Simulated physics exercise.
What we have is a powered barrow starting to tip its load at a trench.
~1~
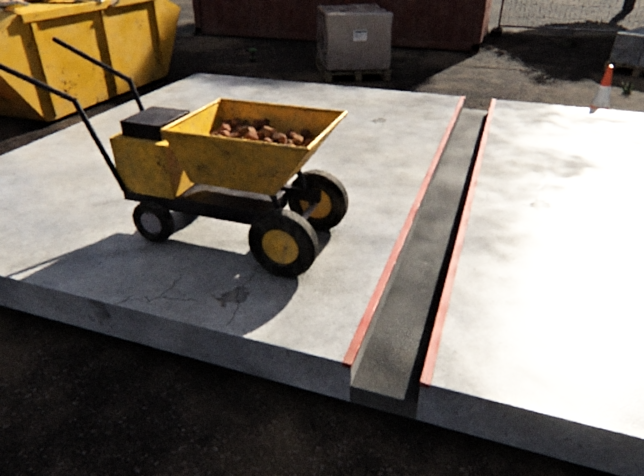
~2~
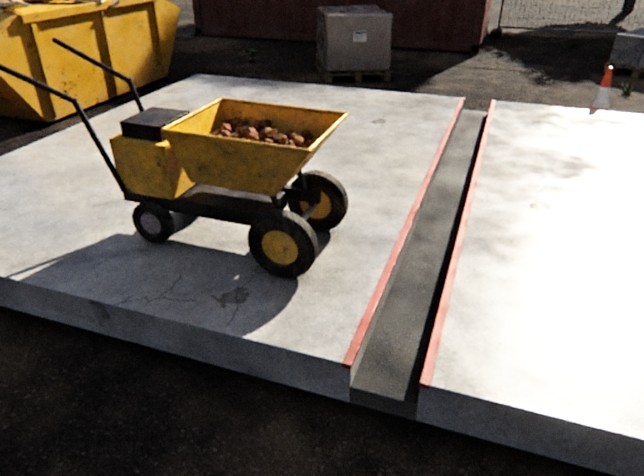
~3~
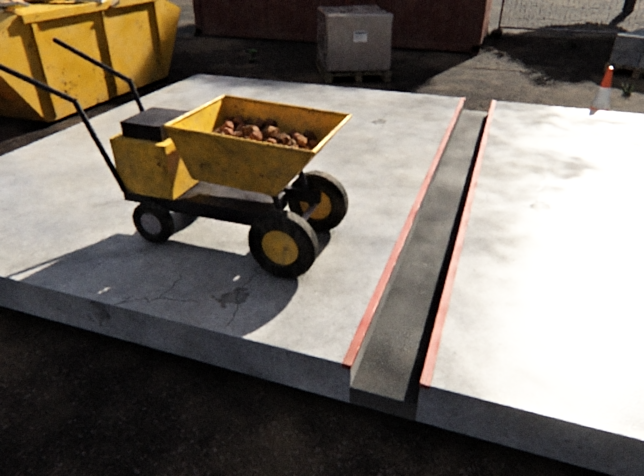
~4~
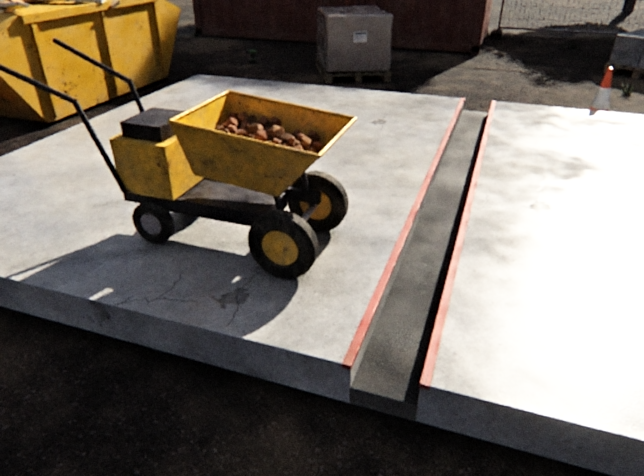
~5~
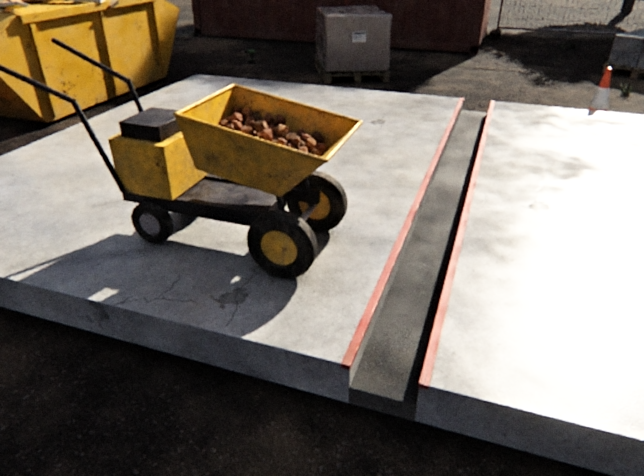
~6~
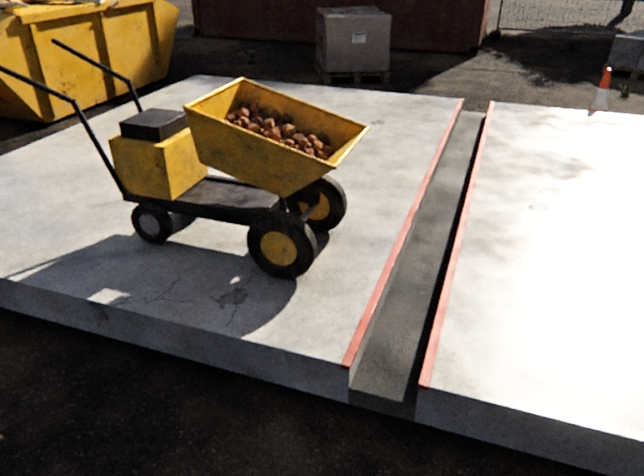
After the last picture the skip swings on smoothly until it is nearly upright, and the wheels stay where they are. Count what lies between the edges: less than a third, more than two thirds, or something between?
Between the edges lies over two thirds of the load.
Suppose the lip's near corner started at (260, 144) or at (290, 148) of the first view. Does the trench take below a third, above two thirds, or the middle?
In turn: One to two thirds; more than two thirds.
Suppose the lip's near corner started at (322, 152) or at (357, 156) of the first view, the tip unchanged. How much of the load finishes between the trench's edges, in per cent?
About 80 and 10 per cent.
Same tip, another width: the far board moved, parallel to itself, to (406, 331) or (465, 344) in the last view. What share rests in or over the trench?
The first gives 50 %, the second 100 %.
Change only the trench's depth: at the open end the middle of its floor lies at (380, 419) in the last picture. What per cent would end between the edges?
Near 100 %.
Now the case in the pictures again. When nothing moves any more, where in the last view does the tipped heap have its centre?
Close to (420, 284).
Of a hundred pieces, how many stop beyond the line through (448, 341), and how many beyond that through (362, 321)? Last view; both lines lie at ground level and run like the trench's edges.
About 10 and 100 per cent.
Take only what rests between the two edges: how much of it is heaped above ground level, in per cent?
About 20 per cent.
Just after the last frame, skip tipped steeply; every one in the skip.
A moment on, skip tipped right over; the larger part in the skip; about a tenth in or heaped over the trench; just a few falling.
Further on, skip tipped right over; about a tenth in the skip; the larger part in or heaped over the trench; about a tenth beyond it.
When it is over, skip tipped right over; about a tenth in the skip; the larger part in or heaped over the trench; about a tenth beyond it.
